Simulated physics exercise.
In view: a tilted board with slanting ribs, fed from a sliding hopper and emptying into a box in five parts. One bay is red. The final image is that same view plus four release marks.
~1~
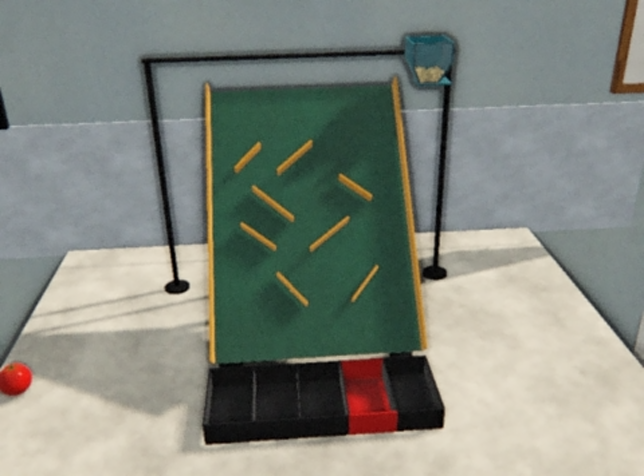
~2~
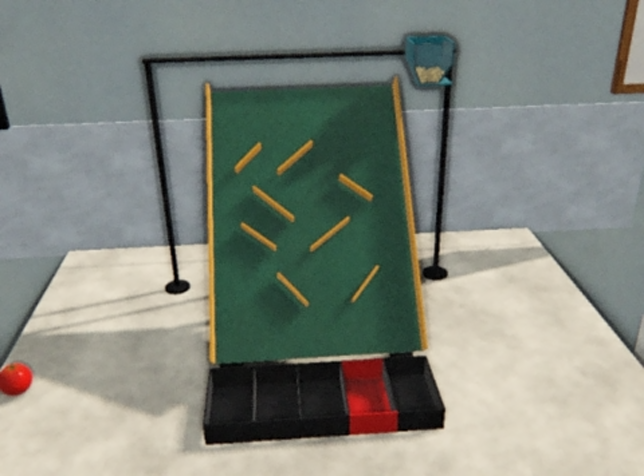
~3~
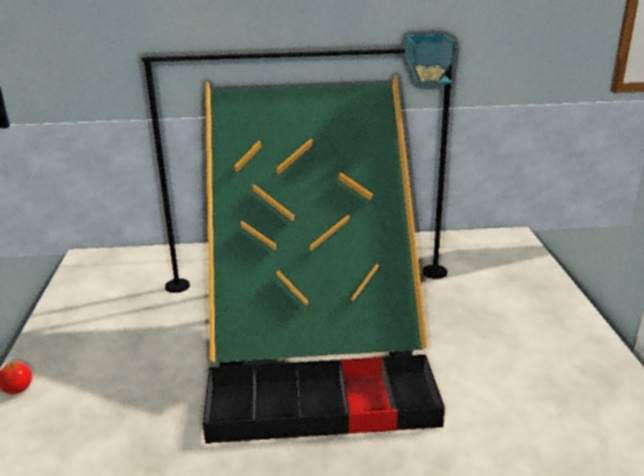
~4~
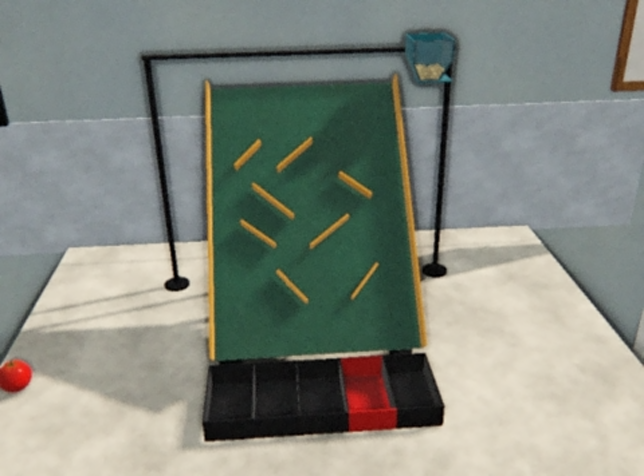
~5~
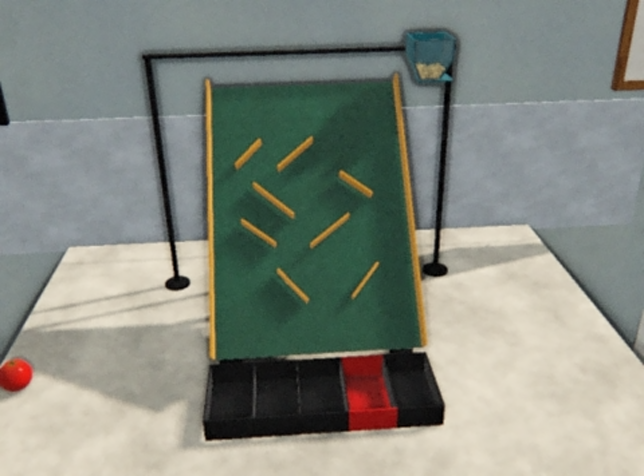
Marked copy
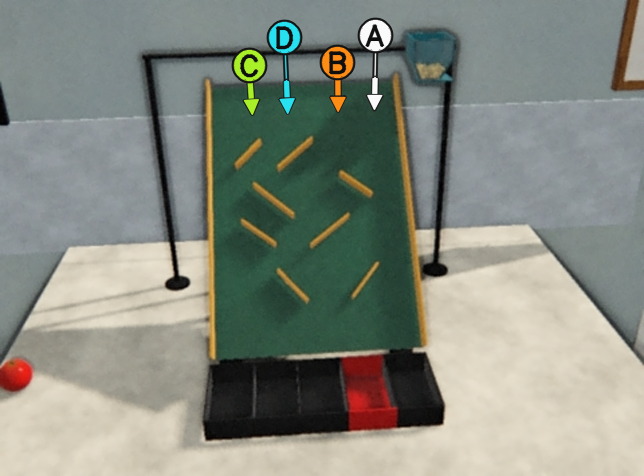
On a pale tabletop, a tilted green board with slanting ribs standing still above a black box with one red bay.
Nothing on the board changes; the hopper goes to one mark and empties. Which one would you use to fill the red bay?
Use mark D.
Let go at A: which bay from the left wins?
It is the fifth one.
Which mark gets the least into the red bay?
That is mark A.
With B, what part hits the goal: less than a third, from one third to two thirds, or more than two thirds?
Mark B gives less than a third.
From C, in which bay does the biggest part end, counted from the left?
It is the first one.
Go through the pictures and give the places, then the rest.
In the first frame, hopper at (428, 73), soya beans, door shut.
In the second frame, ribs (236, 168) to (260, 143), (278, 170) to (312, 141), (253, 186) to (294, 218).
In the third frame, ribs (340, 173) to (372, 195), (241, 222) to (275, 245), (311, 246) to (349, 216).
In the fourth frame, ribs (277, 270) to (307, 301), (353, 297) to (377, 263).
In the fifth frame, red bay at (373, 418), number 4 of 5 from the left.
On the marked copy, mark A meets the board at (374, 104); mark B meets the board at (338, 106); mark C meets the board at (251, 109); mark D meets the board at (287, 107).
If A is chosen, none in the red bay, most in other bays, a small part outside the box.
If B is chosen, about a quarter in the red bay, most in other bays.
If C is chosen, a small part in the red bay, most in other bays, a small part outside the box.
If D is chosen, about a third in the red bay, about half in other bays.
